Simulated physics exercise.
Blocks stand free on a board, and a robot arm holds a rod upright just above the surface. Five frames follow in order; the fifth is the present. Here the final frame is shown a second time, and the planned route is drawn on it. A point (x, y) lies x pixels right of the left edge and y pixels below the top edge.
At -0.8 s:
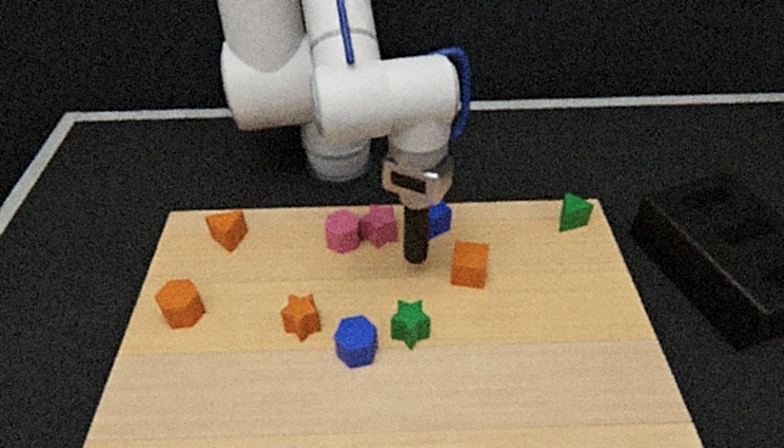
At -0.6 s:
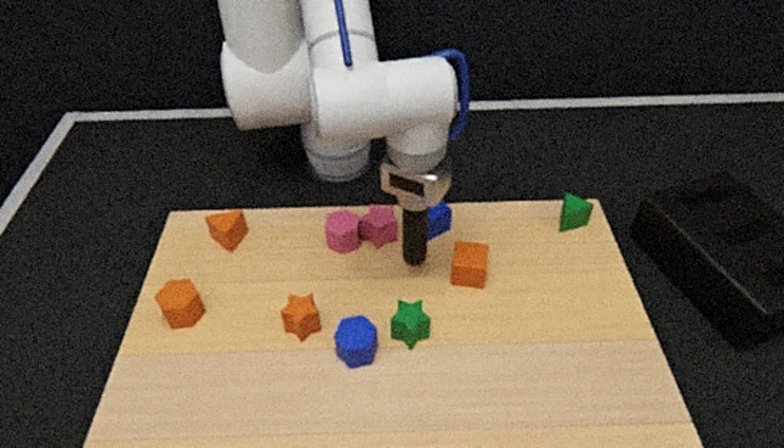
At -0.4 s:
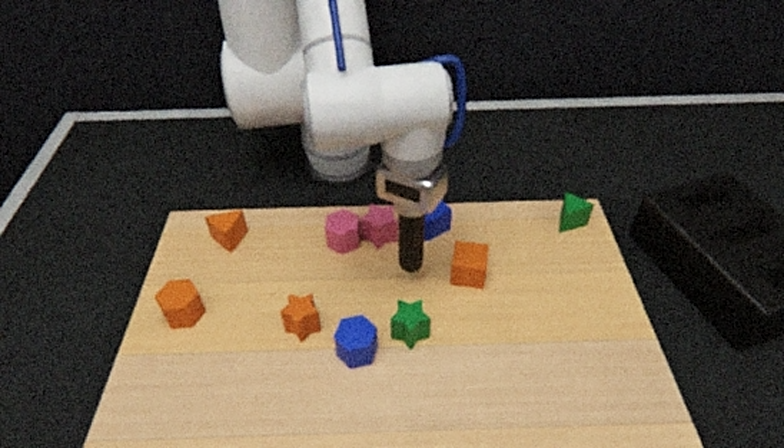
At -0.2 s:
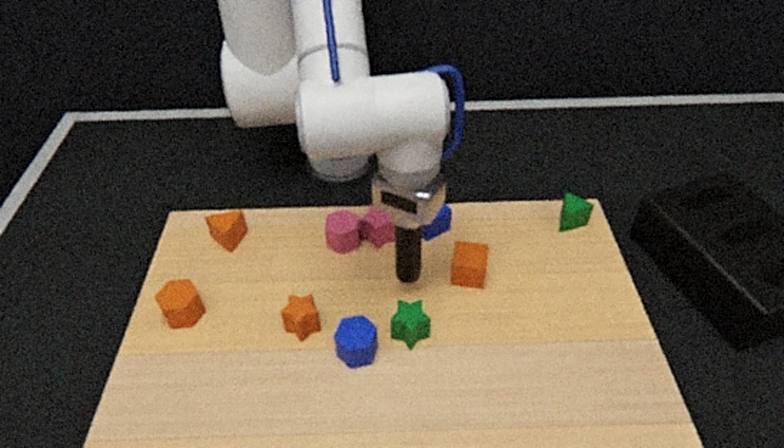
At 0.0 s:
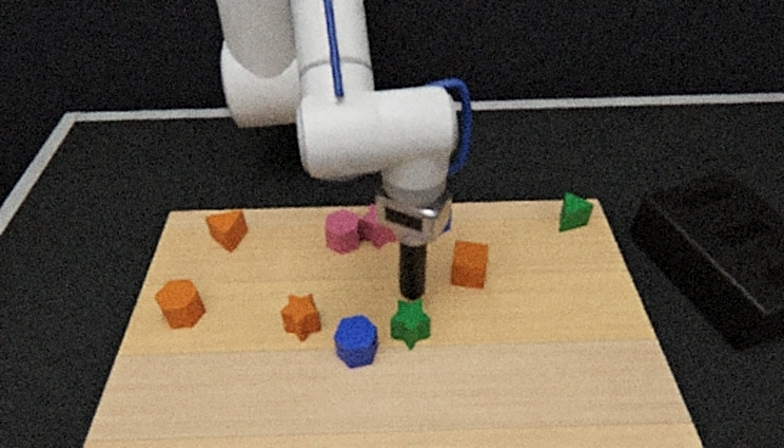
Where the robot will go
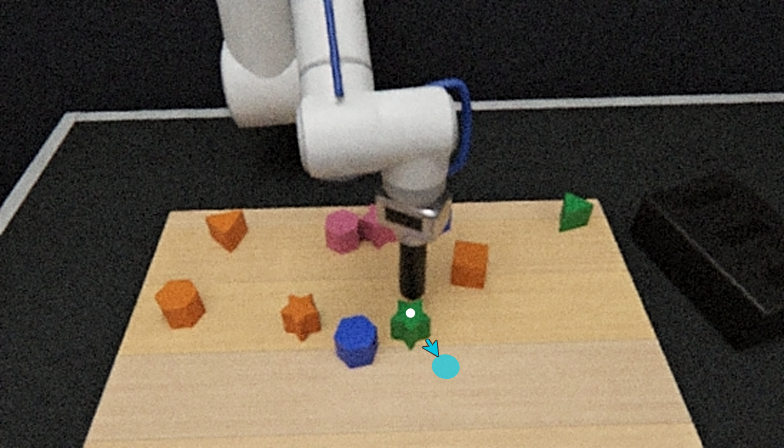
A white robot arm holding a dark upright rod reaches over a pale wooden board on a black surface, seen from the front and slightly above by a still camera. Orange, pink, blue and green blocks lie scattered about, with a black tray at right. The rod moves slowly a short way toward the viewer, nearing the green star, while the blocks stay still.
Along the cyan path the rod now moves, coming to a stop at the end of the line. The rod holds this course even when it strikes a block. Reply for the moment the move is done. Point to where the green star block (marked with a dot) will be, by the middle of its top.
In the picture, it is at (415, 349).
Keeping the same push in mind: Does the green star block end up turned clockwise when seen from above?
It seems so.
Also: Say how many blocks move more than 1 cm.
I think only one will be displaced.
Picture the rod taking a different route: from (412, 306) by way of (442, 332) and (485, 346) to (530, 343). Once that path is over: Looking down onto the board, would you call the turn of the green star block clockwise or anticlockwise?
The block spins clockwise.
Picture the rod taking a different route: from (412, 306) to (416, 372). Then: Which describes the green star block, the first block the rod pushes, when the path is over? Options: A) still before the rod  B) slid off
A: Still before the rod.
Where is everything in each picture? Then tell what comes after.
In the first picture, tip of the rod (416, 256), middles of tops, blue hexagon (355, 332), green star block (411, 313).
In the second picture, rod (414, 258), nothing pushed.
In the third picture, rod (411, 264), nothing pushed.
In the fourth picture, rod (408, 275), nothing pushed.
In the fifth picture, rod (412, 291), blue hexagon (355, 332), green star block (411, 313).
The line goes from (412, 306) over (420, 326) and (431, 346) to (446, 366); the dot is on the green star block.
What follows on the original path. Halfway along, rod (426, 322); green star block (413, 337), turned 30° clockwise.
At the end, rod (447, 352); blue hexagon unmoved; green star block (415, 349), turned 75° clockwise.
